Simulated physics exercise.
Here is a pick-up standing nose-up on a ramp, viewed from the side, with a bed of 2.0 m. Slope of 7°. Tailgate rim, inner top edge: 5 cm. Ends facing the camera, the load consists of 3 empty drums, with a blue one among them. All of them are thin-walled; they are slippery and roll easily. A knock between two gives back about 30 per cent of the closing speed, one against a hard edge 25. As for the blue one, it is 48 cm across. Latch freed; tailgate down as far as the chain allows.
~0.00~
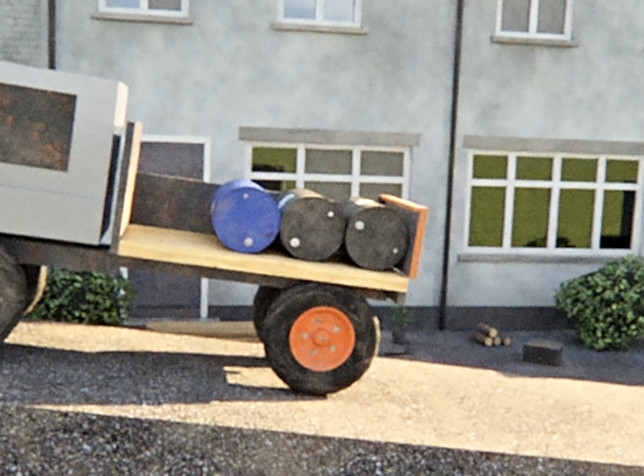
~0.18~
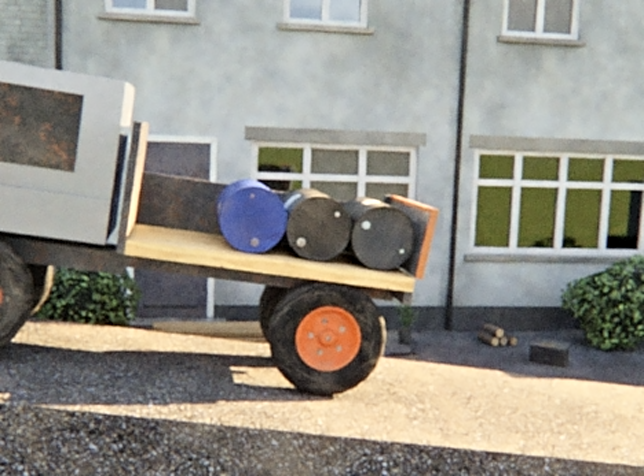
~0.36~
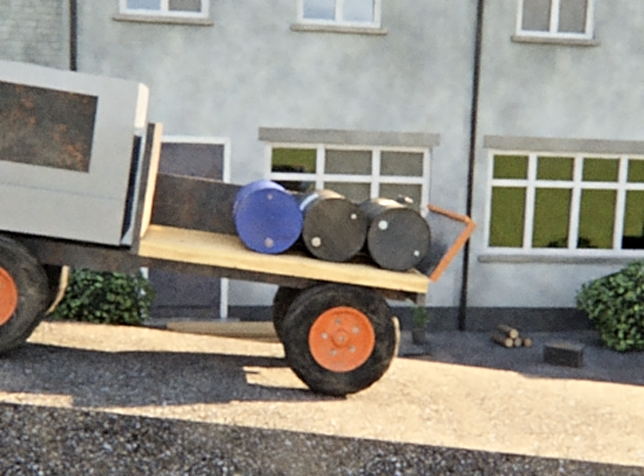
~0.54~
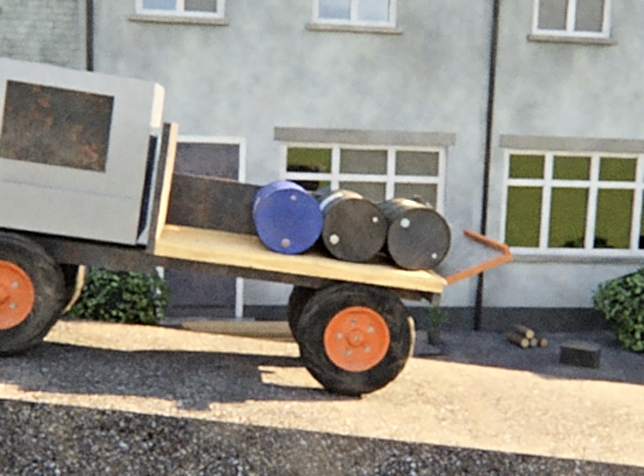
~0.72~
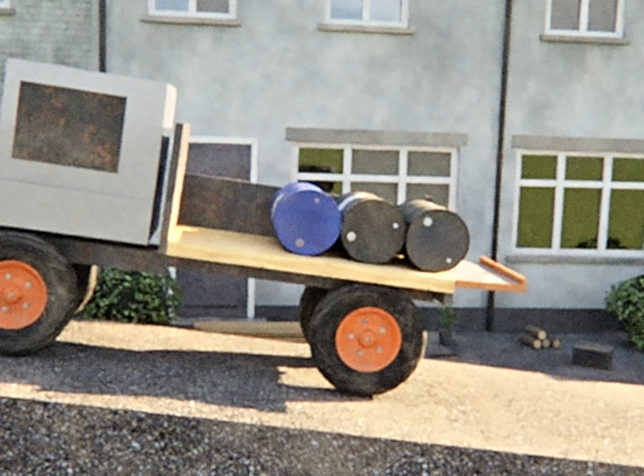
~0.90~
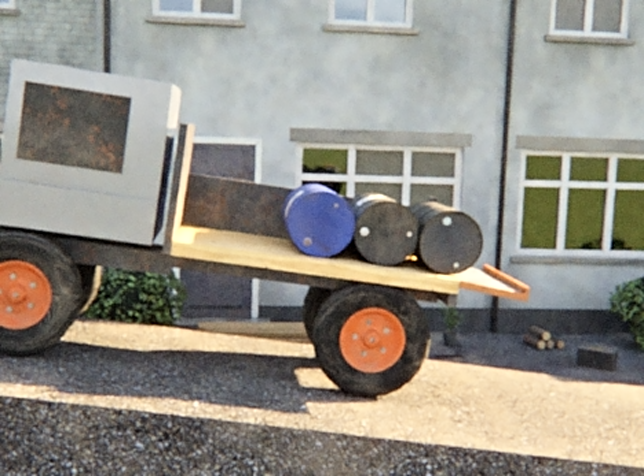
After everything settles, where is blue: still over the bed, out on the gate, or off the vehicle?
Off the vehicle.
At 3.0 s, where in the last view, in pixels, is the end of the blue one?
Near (551, 266).
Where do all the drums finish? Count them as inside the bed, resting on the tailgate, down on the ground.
Counts in the order asked: 0, 0, 3.
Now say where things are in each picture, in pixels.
Blue at (247, 220); gate 83° above level, tip at (424, 211); 3 of the 3 make up the bottom layer on the bed, in the first picture.
Blue at (254, 220); gate 79° above level, tip at (434, 212), in the second picture.
Blue at (270, 221); gate 56° above level, tip at (473, 225), in the third picture.
Blue at (290, 221); gate 23° above level, tip at (509, 256), in the fourth picture.
Blue at (308, 223); gate 4° below level, tip at (523, 288), in the fifth picture.
Blue at (322, 224); gate 11° below level, tip at (525, 298), in the sixth picture.
After 1.8 s, blue is on the bed, 45 cm short of the hinge, rolling right; 0 gone off the back.
After 3.0 s, blue is dropping off the gate; 3 gone off the back.
At rest (4.8 s), blue is off the vehicle; 3 gone off the back.
